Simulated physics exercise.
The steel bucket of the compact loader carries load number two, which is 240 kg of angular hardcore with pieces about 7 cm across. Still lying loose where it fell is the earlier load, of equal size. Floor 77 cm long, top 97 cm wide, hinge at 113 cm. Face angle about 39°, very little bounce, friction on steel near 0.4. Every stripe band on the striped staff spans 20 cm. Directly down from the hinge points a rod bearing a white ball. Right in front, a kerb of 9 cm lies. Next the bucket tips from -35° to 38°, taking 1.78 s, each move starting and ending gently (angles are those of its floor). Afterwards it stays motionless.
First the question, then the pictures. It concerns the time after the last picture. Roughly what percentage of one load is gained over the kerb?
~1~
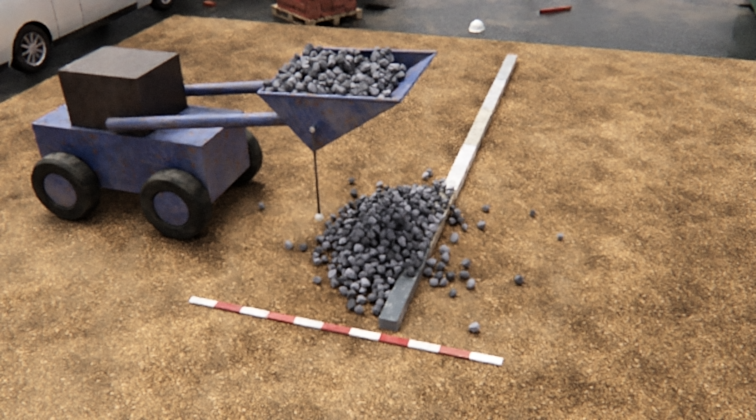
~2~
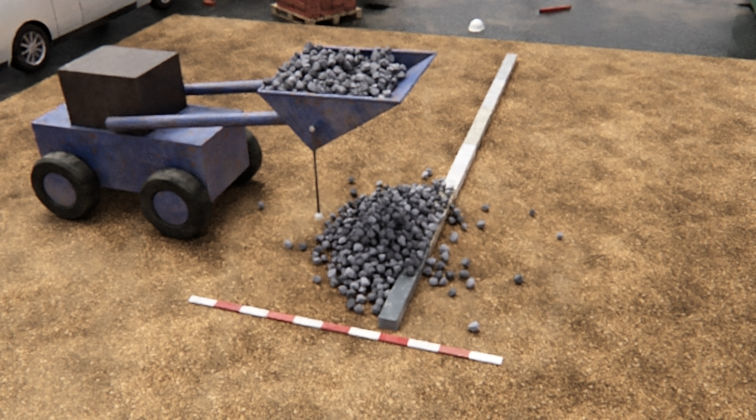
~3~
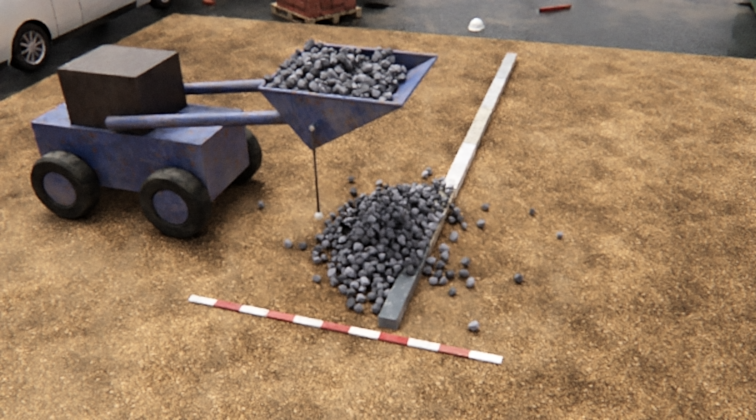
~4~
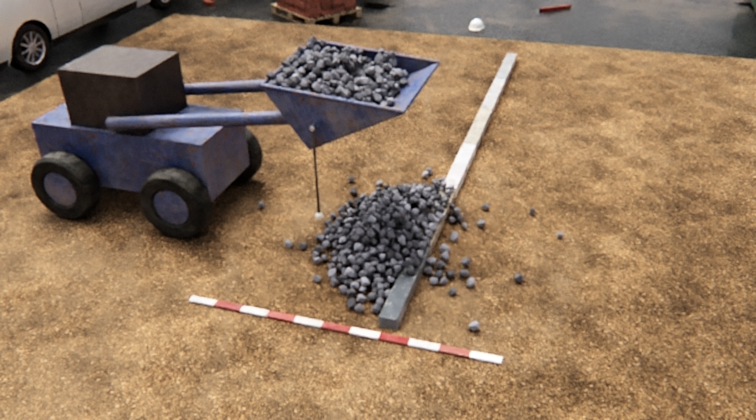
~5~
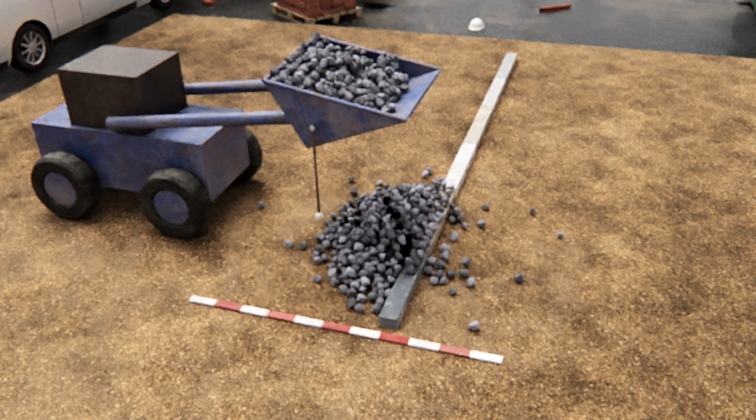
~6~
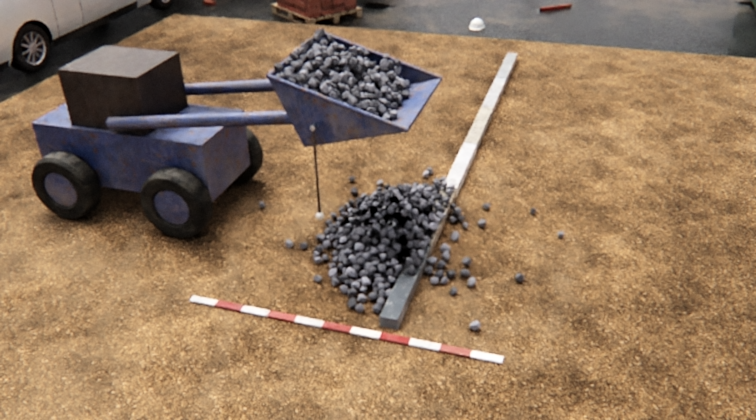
Roughly 81 per cent.
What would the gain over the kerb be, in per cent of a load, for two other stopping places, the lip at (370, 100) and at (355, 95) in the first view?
Around 45 percent, then around 25 percent.
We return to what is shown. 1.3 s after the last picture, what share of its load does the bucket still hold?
Estimate: 45 % remaining inside, roughly.
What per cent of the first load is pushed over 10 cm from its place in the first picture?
Estimate: 0 %, roughly.
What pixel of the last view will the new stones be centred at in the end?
Their middle rests near (461, 236).
Then, 0.7 s after the last picture the floor is at 27°; in per cent of one load, 99 in the bucket, 96 on this side of the kerb, 4 over the kerb; the foremost stones are at (498, 259).
Then, 1.3 s after the last picture the floor is at 38°; in per cent of one load, 45 in the bucket, 137 on this side of the kerb, 19 over the kerb; the foremost stones are at (501, 252).
Then, 1.6 s after the last picture the floor is at 38°; in per cent of one load, 9 in the bucket, 131 on this side of the kerb, 61 over the kerb; the foremost stones are at (531, 242).
Then, 4.1 s after the last picture the floor is at 38°; in per cent of one load, 0 in the bucket, 115 on this side of the kerb, 85 over the kerb; the foremost stones are at (567, 274). Net gain over the kerb, 81.
